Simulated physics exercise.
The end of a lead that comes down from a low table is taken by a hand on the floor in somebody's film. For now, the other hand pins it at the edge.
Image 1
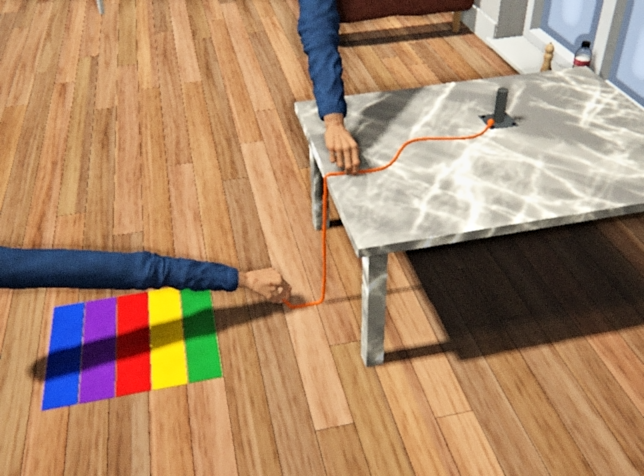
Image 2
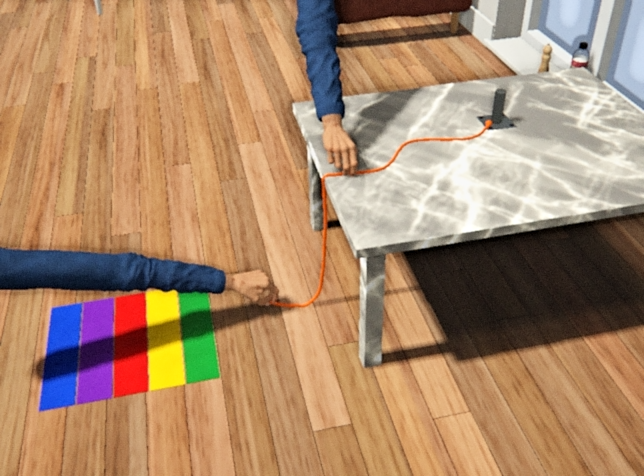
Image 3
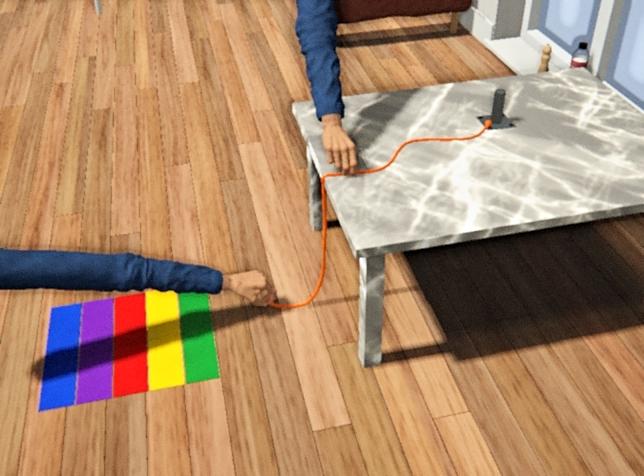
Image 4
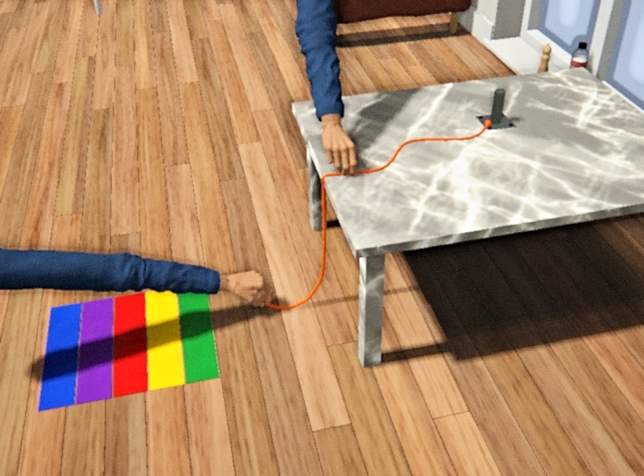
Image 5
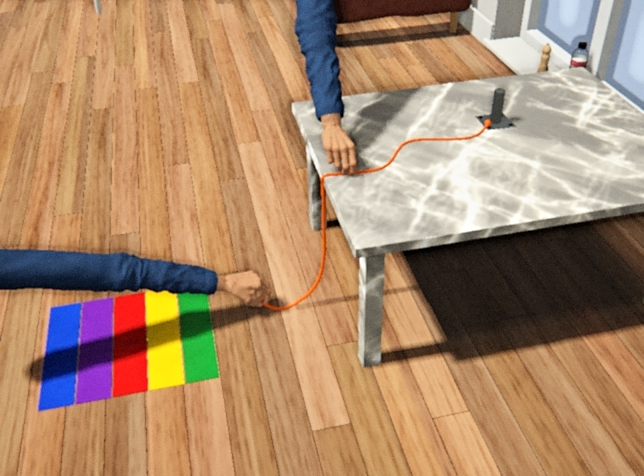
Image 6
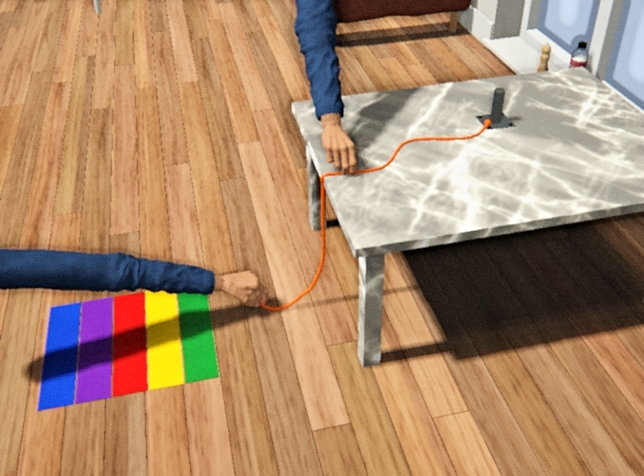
A hand on the floor draws an orange cord's end slightly left beside coloured stripes.
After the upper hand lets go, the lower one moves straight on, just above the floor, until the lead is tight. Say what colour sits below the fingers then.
It is yellow.
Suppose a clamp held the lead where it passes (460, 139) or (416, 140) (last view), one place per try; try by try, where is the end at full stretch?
Estimates in sequence: (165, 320) then (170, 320).
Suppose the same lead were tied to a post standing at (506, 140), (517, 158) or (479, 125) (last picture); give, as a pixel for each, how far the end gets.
Going through them in sequence: (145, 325), (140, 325) and finally (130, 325).
Soon after, end near (227, 309); short of the strips.
After that, end near (183, 316); over green.
At the stop, end near (157, 321); over yellow. It halts on the yellow strip.
